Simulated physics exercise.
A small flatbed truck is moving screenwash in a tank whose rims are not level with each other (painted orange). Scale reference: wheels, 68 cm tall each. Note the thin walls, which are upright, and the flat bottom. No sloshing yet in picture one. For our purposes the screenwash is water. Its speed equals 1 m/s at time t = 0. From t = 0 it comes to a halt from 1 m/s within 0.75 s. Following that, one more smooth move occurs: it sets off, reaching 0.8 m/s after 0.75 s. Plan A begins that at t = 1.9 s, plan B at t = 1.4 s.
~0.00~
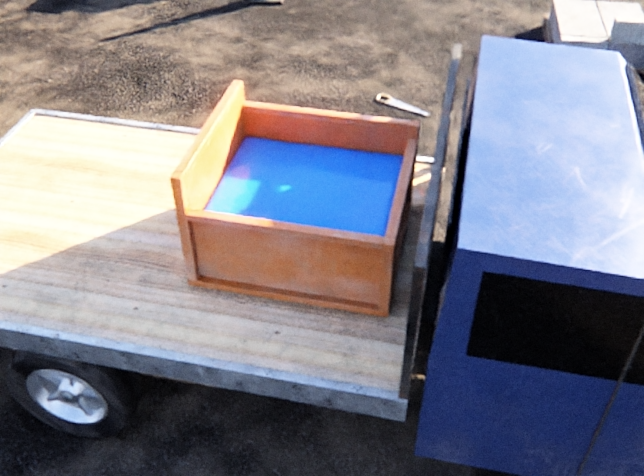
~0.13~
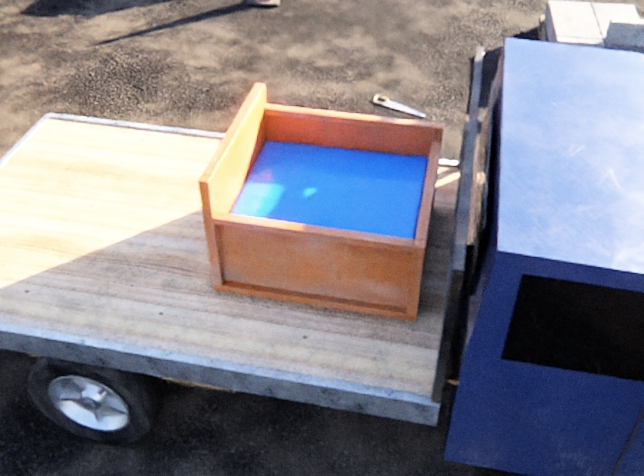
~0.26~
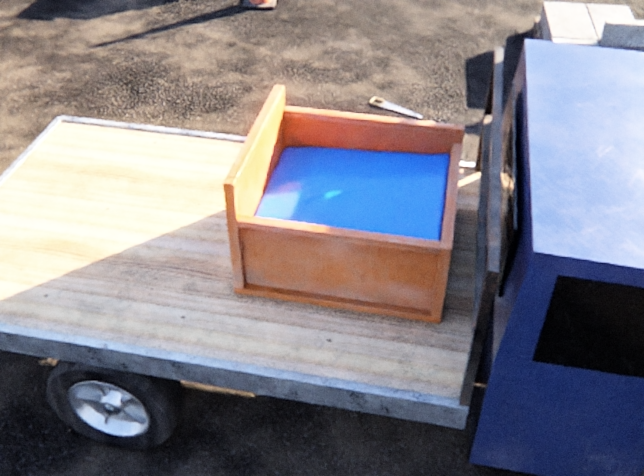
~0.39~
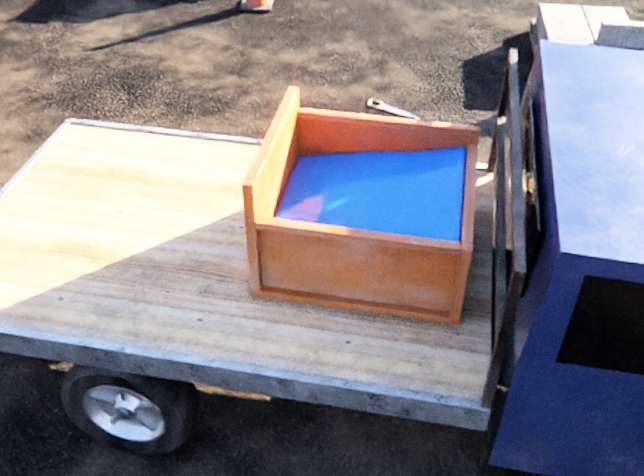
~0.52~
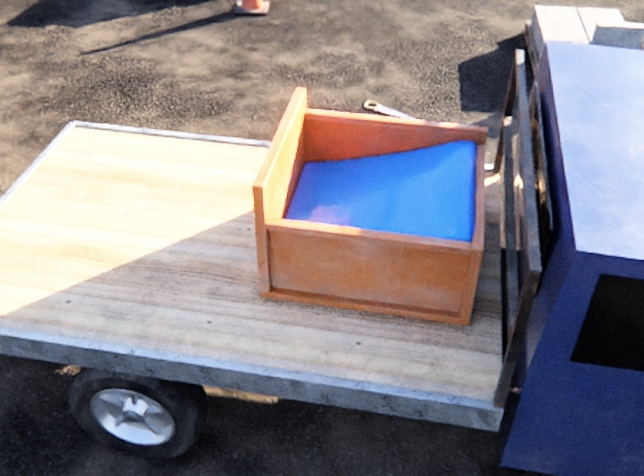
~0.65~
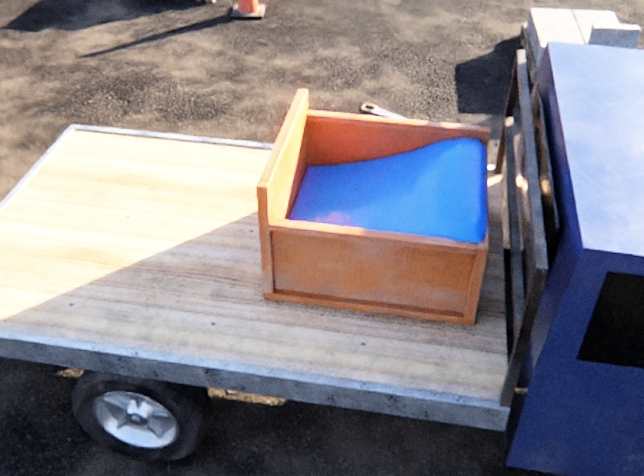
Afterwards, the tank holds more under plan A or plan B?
Under plan B it holds more.
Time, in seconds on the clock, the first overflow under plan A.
At about 0.9 s.
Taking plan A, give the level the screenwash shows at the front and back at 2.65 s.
Heights: Front 16 cm, then back 50 cm.
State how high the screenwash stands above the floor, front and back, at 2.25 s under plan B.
It sits near 22 cm in front and near 38 cm behind.
For plan A, At 2.65 s it stands 51 cm high behind and 15 cm in front; 2 per cent has gone over the front.
For plan A, At 5.64 s 8 per cent has gone mostly over the front, some over the near side, 17 of 230 litres.
For plan B, At 2.25 s it stands 38 cm high behind and 22 cm in front; 1 per cent has gone over the front.
For plan B, At 5.14 s 1 per cent has gone over the front, 3 of 230 litres.
